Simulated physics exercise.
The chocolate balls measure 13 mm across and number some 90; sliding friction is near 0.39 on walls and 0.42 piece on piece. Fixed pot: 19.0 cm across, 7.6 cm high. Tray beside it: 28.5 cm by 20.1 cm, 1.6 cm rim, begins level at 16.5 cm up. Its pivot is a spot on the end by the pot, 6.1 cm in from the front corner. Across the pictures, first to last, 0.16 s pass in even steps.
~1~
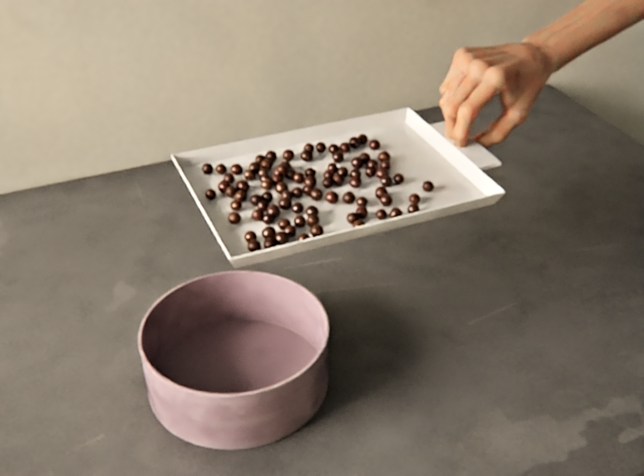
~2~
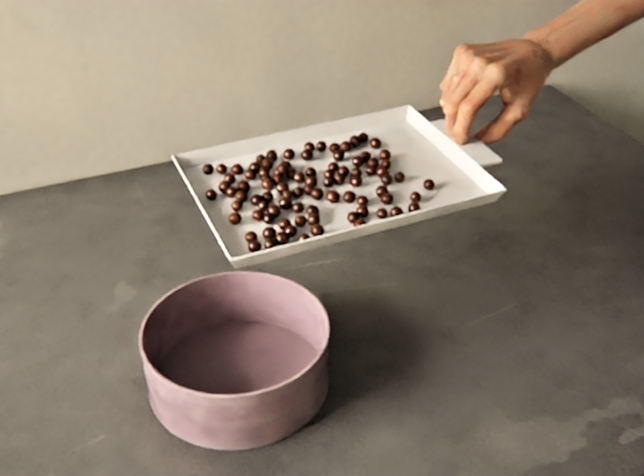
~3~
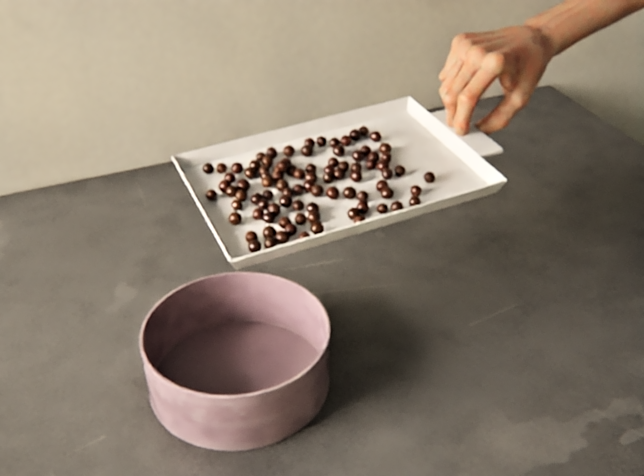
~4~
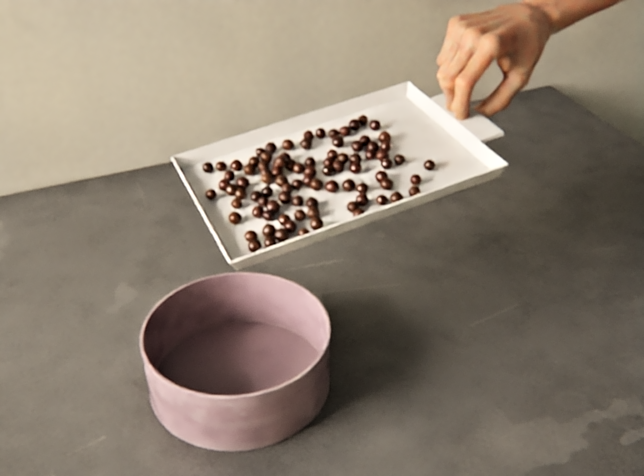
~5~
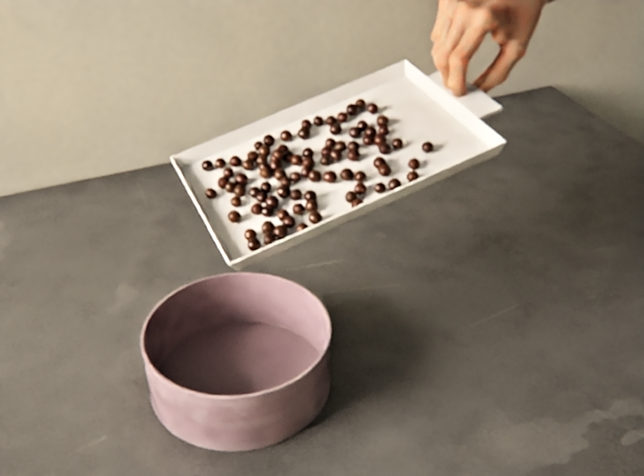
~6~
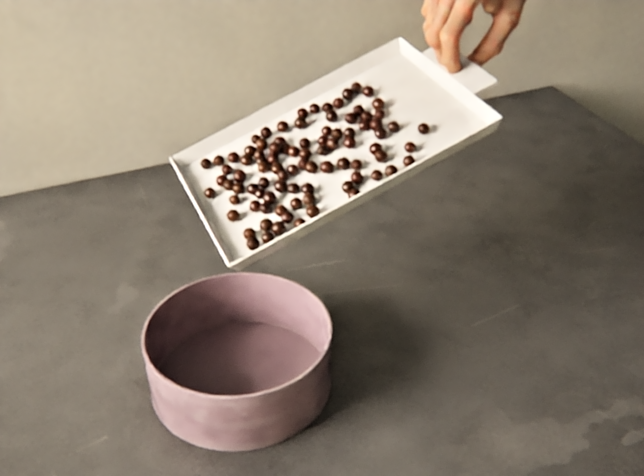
At the start, a hand grips the handle of a nearly level white tray scattered with dark brown chocolate balls, above and behind an empty pink pot on a grey surface. The hand then lifts the right end, slowly at first and then more steeply, while the balls barely shift on the tray.
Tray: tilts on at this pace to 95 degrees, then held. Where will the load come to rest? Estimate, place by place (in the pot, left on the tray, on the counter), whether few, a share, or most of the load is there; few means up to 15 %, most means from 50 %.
My estimate: Pot: A share, tray: Few, counter: Most.
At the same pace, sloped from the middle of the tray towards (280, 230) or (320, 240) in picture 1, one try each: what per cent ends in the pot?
Roughly 100 % for the first direction, roughly 85 % for the second.
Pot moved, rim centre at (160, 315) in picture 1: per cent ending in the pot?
Something like 85 per cent would settle in it.
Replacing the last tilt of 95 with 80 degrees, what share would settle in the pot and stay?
That comes out at some 45 per cent.
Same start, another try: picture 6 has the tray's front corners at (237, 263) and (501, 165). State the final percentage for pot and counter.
Pot 100; counter 0.
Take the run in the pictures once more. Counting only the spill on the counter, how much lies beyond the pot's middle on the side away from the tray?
Some 100 per cent.
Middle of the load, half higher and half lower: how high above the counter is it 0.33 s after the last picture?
Height: Around 18 cm.
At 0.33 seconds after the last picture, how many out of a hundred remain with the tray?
80 %, give or take.
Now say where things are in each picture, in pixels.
The first frame shows tray tilt 0 degrees, front corners at (234, 254) and (496, 190); middle of the pieces at (309, 190); pot at (234, 327).
The second frame shows tray tilt 1 degrees, front corners at (235, 254) and (497, 187); middle of the pieces at (309, 189).
The third frame shows tray tilt 3 degrees, front corners at (235, 255) and (498, 178), lowest corner left front; middle of the pieces at (309, 186).
The fourth frame shows tray tilt 7 degrees, front corners at (234, 256) and (498, 163), lowest corner left front; middle of the pieces at (309, 180).
The fifth frame shows tray tilt 13 degrees, front corners at (233, 257) and (497, 141), lowest corner left front; middle of the pieces at (307, 172).
The sixth frame shows tray tilt 19 degrees, front corners at (233, 259) and (493, 117), lowest corner left front; middle of the pieces at (304, 164); pot at (237, 329).
Then, 0.20 s after the last picture, tilt 59 degrees; the tray holds 100 %, the pot 0 %.
Then, 0.33 s after the last picture, tilt 84 degrees; the tray holds 80 %, the pot 0 %.
Then, 0.59 s after the last picture, tilt 95 degrees; the tray holds 0 %, the pot 45 %.
In the end, pot 45 %, tray 0 %, counter 55 %.
